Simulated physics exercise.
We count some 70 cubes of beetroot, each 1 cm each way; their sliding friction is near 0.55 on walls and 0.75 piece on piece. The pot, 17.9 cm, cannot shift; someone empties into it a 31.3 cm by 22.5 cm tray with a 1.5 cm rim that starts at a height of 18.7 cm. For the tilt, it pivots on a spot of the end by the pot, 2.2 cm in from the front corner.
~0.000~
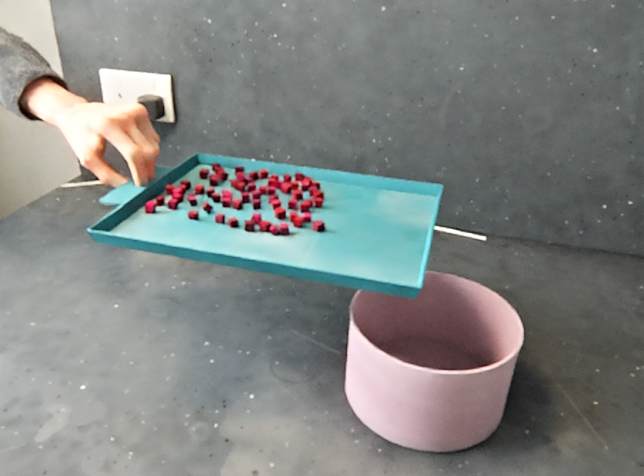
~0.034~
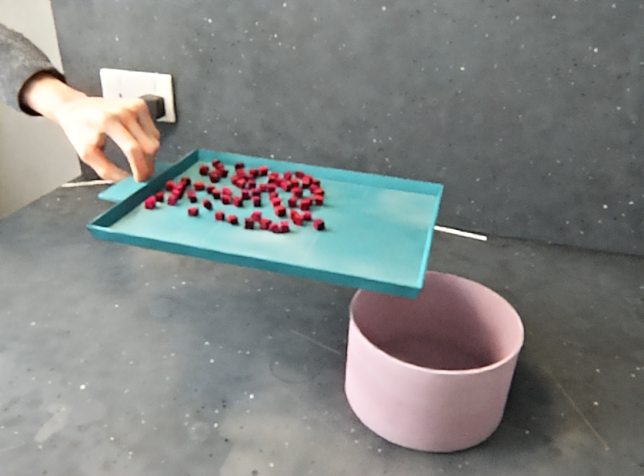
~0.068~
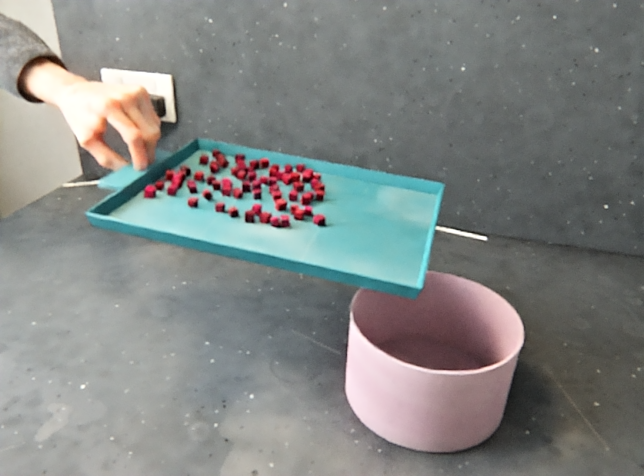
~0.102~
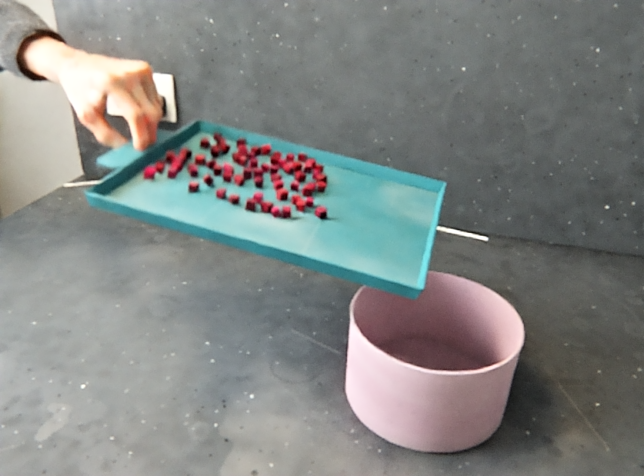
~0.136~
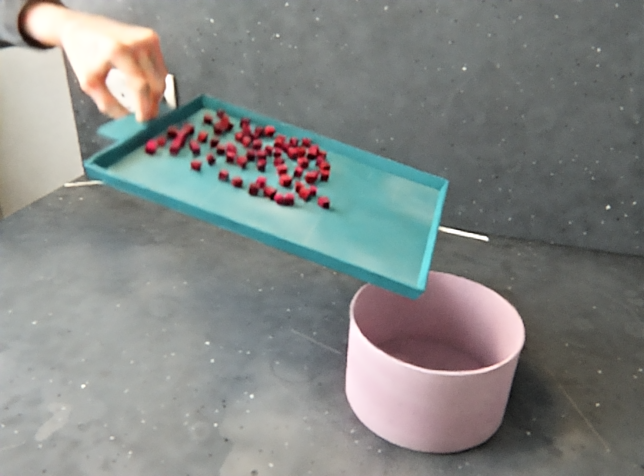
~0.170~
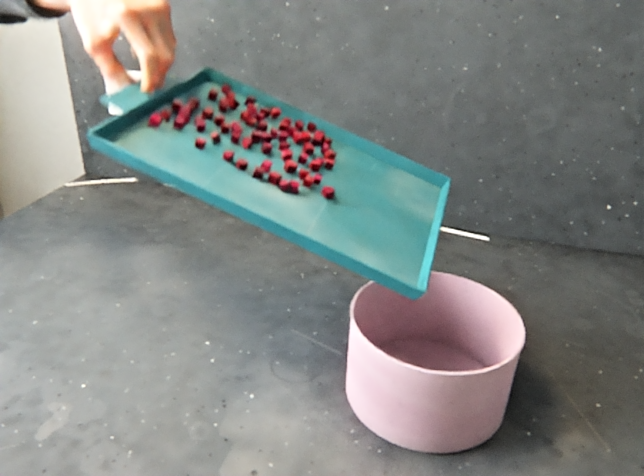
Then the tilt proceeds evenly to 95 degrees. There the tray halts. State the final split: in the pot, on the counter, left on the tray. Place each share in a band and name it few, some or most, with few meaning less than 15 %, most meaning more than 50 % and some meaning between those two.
In the end: Pot some, counter most, left on the tray few.
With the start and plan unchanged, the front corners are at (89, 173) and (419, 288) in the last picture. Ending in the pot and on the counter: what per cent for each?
Pot 10; counter 90.
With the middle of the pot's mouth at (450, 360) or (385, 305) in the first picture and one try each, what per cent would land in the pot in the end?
The shares would be near 40 and 0 per cent respectively.
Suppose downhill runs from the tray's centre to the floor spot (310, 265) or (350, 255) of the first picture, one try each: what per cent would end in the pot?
Approximately 0 percent, then 0 percent.
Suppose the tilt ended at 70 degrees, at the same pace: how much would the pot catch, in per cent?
45 percent.
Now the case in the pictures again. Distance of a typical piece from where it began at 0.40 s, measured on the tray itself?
About 1 cm.
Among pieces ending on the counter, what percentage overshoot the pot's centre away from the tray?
Near 100 in a hundred.
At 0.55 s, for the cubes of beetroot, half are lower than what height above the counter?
The halfway line is at about 28 cm.
After 0.40 s, tilt 58 degrees; the tray holds 100 %, the pot 0 %.
After 0.55 s, tilt 84 degrees; the tray holds 95 %, the pot 0 %.
After 0.82 s, tilt 95 degrees; the tray holds 0 %, the pot 35 %.
In the end, at 2.0 s, pot 35 %, counter 65 %, tray 0 %.
